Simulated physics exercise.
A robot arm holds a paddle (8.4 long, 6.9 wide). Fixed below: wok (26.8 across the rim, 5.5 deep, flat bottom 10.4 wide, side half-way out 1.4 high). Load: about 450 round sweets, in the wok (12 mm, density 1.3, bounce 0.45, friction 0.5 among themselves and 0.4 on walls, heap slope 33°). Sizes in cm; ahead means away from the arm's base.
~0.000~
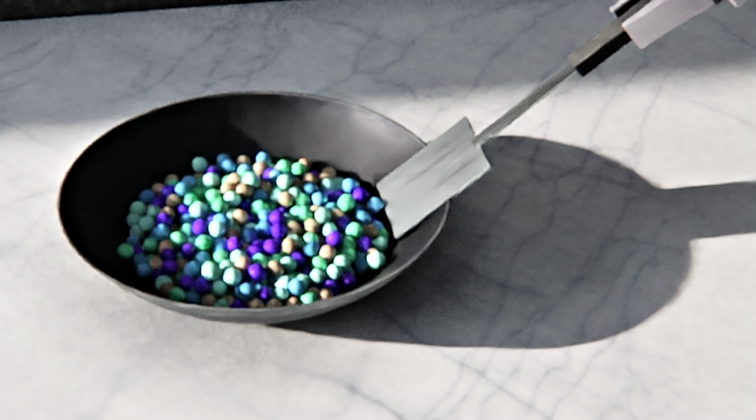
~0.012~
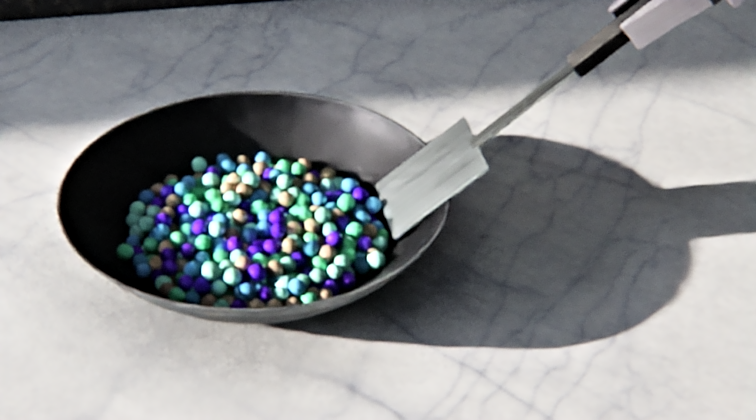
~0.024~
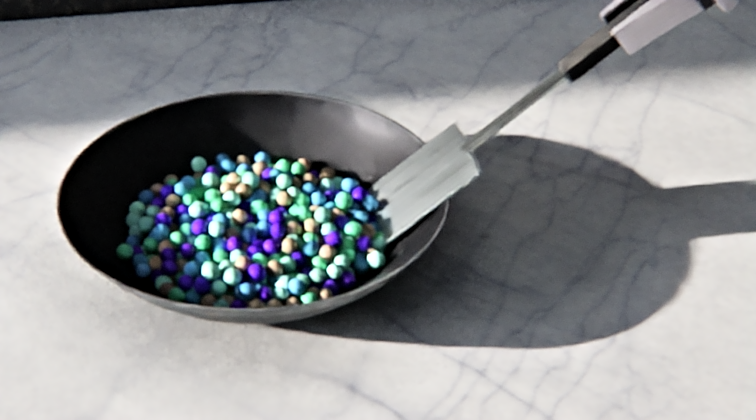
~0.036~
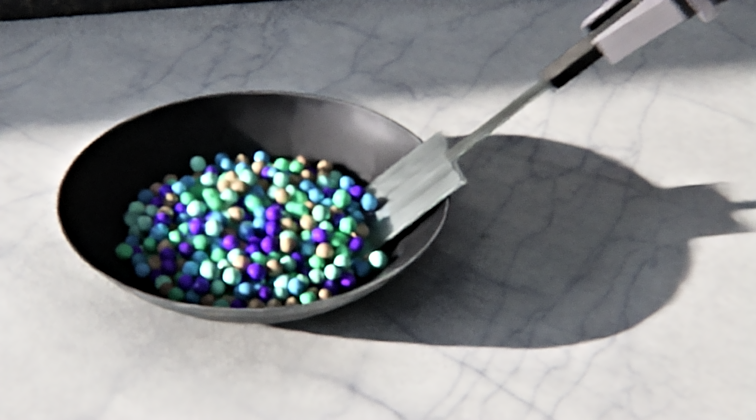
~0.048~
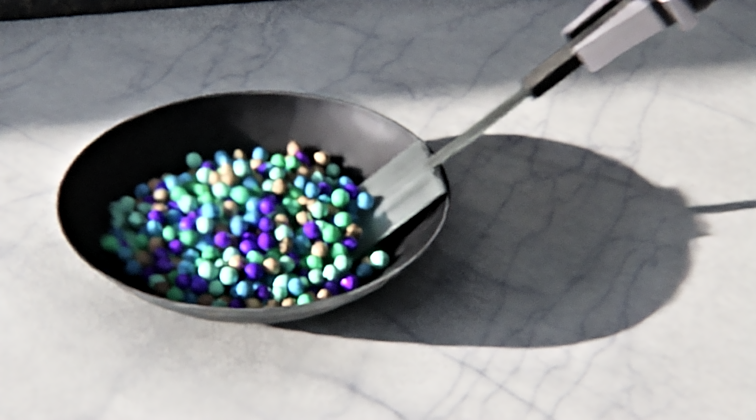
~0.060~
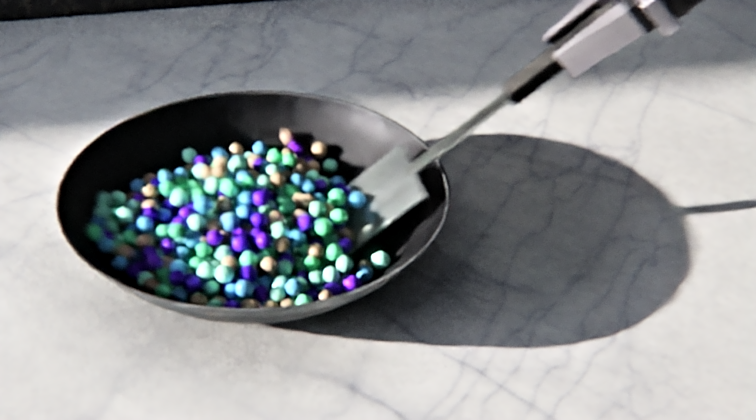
A robot arm slides a paddle down into a wok, pushing colourful round sweets left.
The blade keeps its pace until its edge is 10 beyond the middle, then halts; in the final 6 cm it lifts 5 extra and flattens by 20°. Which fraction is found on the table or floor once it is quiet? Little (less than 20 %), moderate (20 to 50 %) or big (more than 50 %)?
Answer: Moderate; 20 to 50 % of the round sweets finish on the table or floor.
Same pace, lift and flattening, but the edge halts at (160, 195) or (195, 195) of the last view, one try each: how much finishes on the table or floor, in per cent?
About 15 and 10 per cent.
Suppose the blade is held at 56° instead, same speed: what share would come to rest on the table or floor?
In that case some 35 per cent.
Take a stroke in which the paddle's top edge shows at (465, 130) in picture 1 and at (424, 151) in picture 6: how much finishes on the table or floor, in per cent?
About 25 per cent.
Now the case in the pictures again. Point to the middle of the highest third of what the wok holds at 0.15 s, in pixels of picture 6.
Around (152, 211).
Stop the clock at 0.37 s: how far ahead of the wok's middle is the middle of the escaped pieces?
Roughly 24 cm.
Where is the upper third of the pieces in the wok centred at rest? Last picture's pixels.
Around (162, 237).
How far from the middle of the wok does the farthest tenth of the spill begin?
Some 70 cm.
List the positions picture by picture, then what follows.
In the first picture, paddle top edge at (479, 141), sloping 39°; upper third of the load around (251, 219), from x 125 to 380, top at y 160; 449 in the wok.
In the second picture, paddle top edge at (477, 142), sloping 39°; upper third of the load around (251, 219), from x 125 to 380, top at y 160.
In the third picture, paddle top edge at (468, 147), sloping 39°; upper third of the load around (255, 219), from x 125 to 380, top at y 160.
In the fourth picture, paddle top edge at (452, 156), sloping 39°; upper third of the load around (255, 219), from x 125 to 380, top at y 160.
In the fifth picture, paddle top edge at (433, 164), sloping 39°; upper third of the load around (249, 212), from x 110 to 380, top at y 150.
In the sixth picture, paddle top edge at (413, 170), sloping 39°; upper third of the load around (238, 209), from x 95 to 380, top at y 135; 449 in the wok.
After 0.10 s, sloping 39°, highest piece 8 above the table; 449 in the wok.
After 0.15 s, sloping 35°, highest piece 9 above the table; 441 in the wok, 8 on the blade or in flight.
After 0.37 s, sloping 19°, highest piece 23 above the table; 292 in the wok, 58 on the table or floor, 99 on the blade or in flight.
After 1.42 s, sloping 19°, highest piece 5 above the table; 292 in the wok, 157 on the table or floor.
At rest, 292 in the wok, 157 on the table or floor. That is 35 % on the table or floor.
